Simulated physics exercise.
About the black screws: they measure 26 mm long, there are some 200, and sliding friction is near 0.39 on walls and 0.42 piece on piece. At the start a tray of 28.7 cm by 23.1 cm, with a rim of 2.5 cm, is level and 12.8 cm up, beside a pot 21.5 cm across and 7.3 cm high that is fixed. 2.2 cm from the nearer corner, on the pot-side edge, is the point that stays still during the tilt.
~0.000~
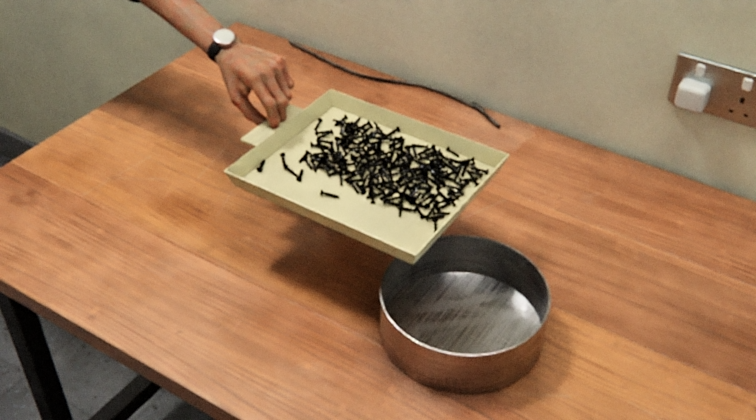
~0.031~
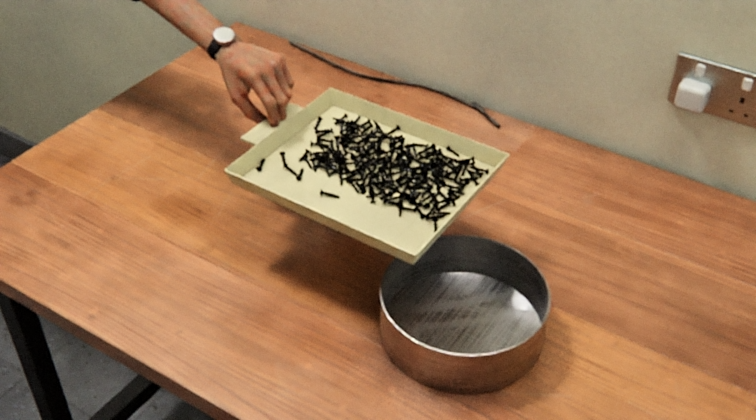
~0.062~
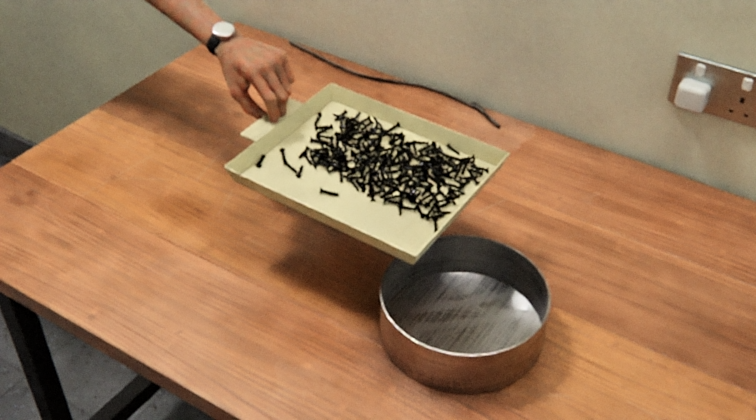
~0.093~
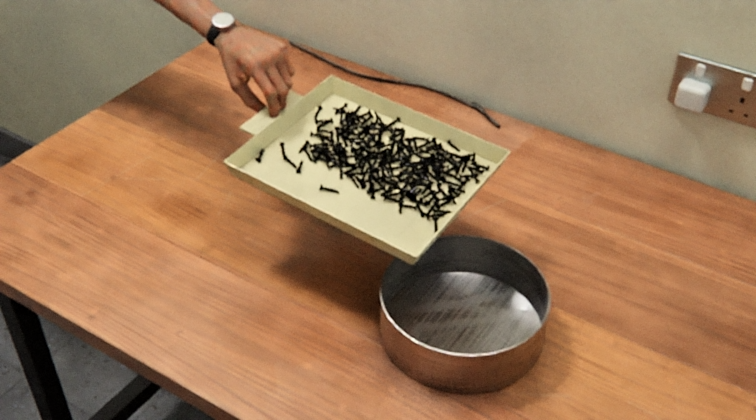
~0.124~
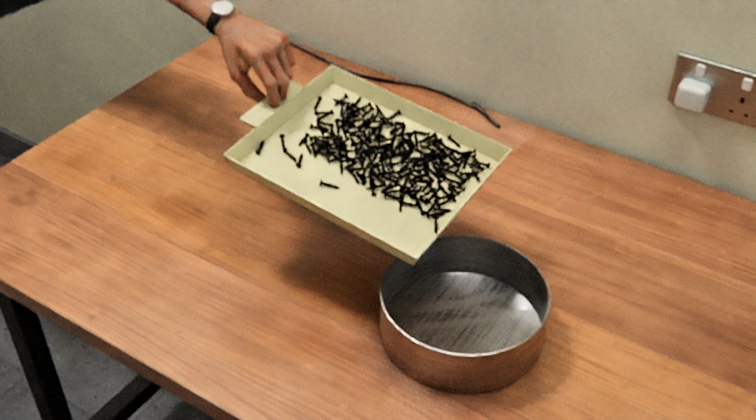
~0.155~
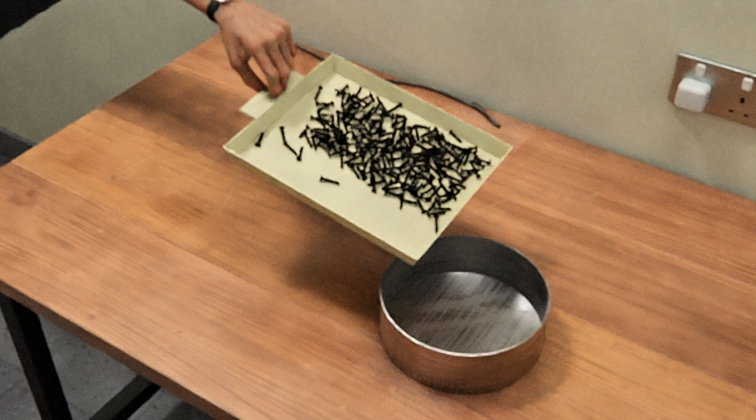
The clip shows a hand holding a shallow cream tray of small black screws beside a round metal pot on a wooden table; the tray starts level, then its handle side rises as it tilts toward the pot, the screws keeping their places.
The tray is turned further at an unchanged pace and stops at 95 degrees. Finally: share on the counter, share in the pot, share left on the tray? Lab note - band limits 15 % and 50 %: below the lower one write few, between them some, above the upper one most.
Counter = few; pot = most; tray = few.
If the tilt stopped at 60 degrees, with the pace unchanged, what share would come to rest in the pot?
Share in the pot: Around 65 %.
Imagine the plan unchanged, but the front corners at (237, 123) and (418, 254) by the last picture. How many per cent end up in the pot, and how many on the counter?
In the pot: 80 per cent; on the counter: 20 per cent.
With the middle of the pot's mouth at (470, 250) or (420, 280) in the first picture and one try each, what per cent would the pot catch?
Try one: ~ 25 %; try two: ~ 85 %.
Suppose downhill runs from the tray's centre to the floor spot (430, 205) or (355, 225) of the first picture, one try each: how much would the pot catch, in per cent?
Approximately 65 percent, then 45 percent.
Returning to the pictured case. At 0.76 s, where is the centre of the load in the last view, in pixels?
Approximately (454, 269) in the final picture.
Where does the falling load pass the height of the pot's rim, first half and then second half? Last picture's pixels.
At about (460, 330), then at (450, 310).
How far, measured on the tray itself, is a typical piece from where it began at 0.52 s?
By then it sits near 6 cm from where it began.
After 0.52 s, tilt 52 degrees; the tray holds 100 %, the pot 0 %.
After 0.76 s, tilt 79 degrees; the tray holds 55 %, the pot 15 %.
Then, at 1.11 s, tilt 95 degrees; the tray holds 0 %, the pot 100 %.
In the end, at 1.9 s, counter 0 %, pot 100 %, tray 0 %.
